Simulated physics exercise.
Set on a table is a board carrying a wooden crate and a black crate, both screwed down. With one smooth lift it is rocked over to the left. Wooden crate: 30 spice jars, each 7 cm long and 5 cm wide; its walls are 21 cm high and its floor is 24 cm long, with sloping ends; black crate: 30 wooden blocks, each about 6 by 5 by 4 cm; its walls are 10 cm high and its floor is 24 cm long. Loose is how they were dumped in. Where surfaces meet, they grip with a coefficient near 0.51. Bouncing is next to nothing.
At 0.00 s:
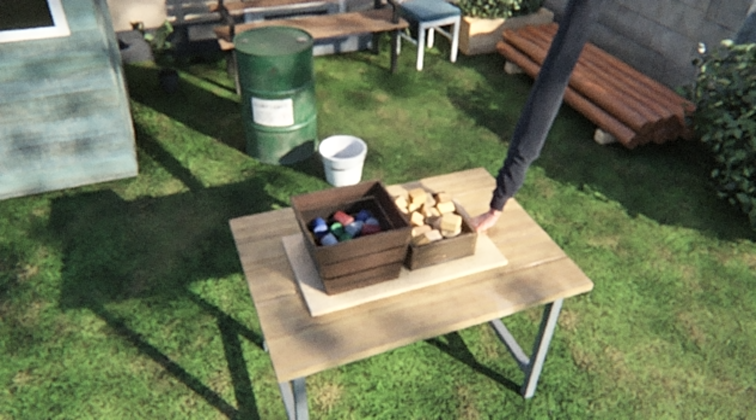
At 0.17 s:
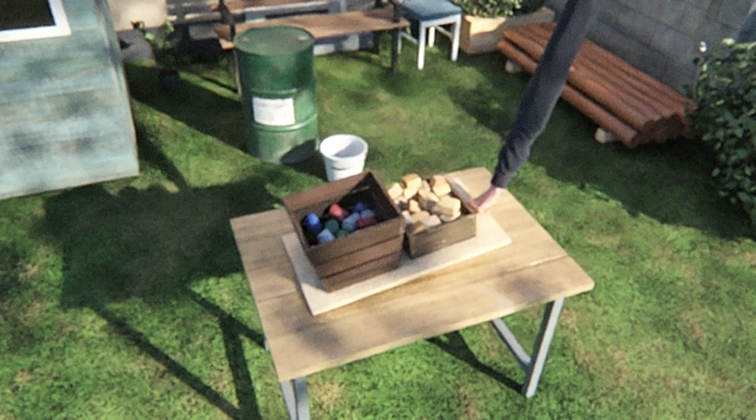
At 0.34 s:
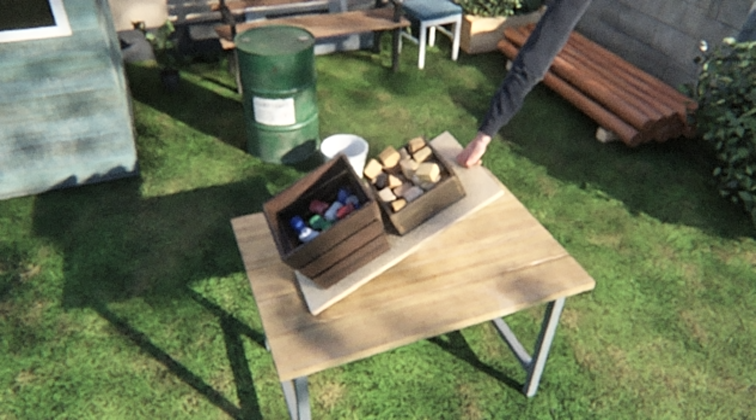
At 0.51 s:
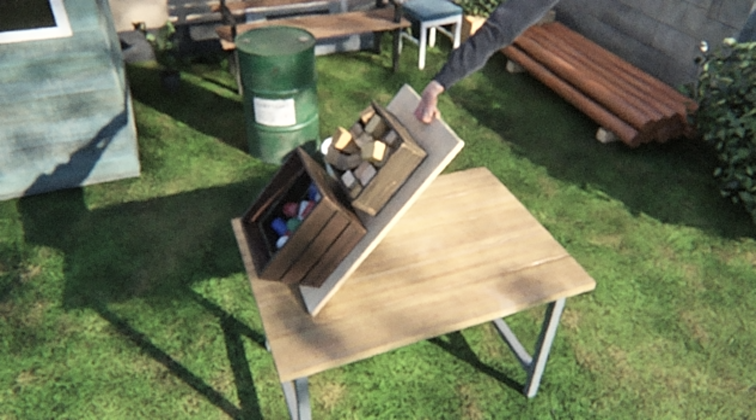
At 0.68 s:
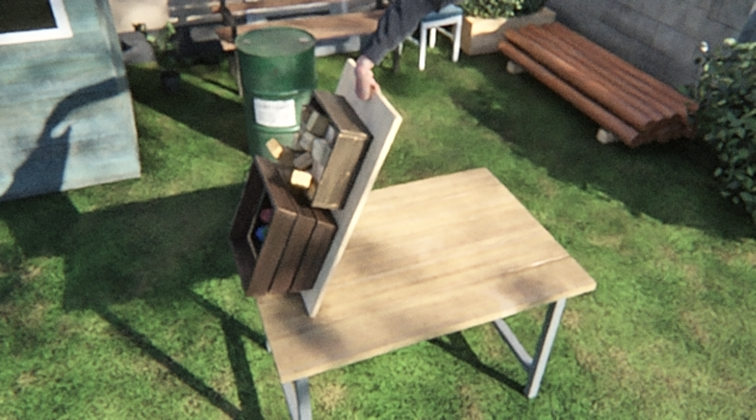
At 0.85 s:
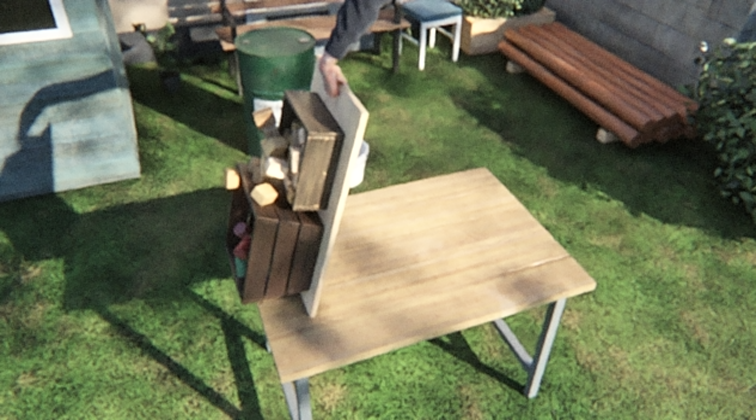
A hand lifting one end of a board on a garden table, tilting two crates steeply left as some wooden blocks come out.
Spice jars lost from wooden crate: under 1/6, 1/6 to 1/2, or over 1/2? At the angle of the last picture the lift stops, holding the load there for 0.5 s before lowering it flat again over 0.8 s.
1/6 to 1/2.
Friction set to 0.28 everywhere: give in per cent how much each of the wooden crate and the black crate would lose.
Then the wooden crate sheds 30 per cent, while the black crate sheds 30 per cent.
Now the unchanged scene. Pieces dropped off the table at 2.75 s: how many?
Number of pieces - roughly 12.
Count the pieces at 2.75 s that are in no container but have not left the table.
Around 4 of them.
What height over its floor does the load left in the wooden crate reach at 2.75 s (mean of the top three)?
Height: About 15 cm.
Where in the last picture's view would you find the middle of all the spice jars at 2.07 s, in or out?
Centre: About (326, 257) px.
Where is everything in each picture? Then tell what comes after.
In the first picture (each is followed by its nearest rim corner in this view), wooden crate, (317, 249); black crate, (416, 247); 0° from level; none out.
The second picture shows wooden crate, (308, 250); black crate, (412, 236); 8° from level.
The third picture shows wooden crate, (284, 258); black crate, (393, 214); 27° from level.
The fourth picture shows wooden crate, (259, 275); black crate, (354, 201); 49° from level.
The fifth picture shows wooden crate, (245, 294); black crate, (312, 202); 68° from level; 3 out, the lowest block at (286, 157).
The sixth picture shows wooden crate, (241, 301); black crate, (293, 205); 76° from level; 6 out, the lowest block at (259, 167).
After 1.15 s, tilt 76°; wooden crate 24 in, 6 out and black crate 22 in, 8 out.
After 1.53 s, tilt 66°; wooden crate 23 in, 7 out and black crate 22 in, 8 out.
After 2.07 s, tilt 2°; wooden crate 22 in, 8 out and black crate 22 in, 8 out.
Final count (at 2.75 s), wooden crate 22 in, 8 out and black crate 22 in, 8 out. Asked share, 8 of 30, 27 per cent.
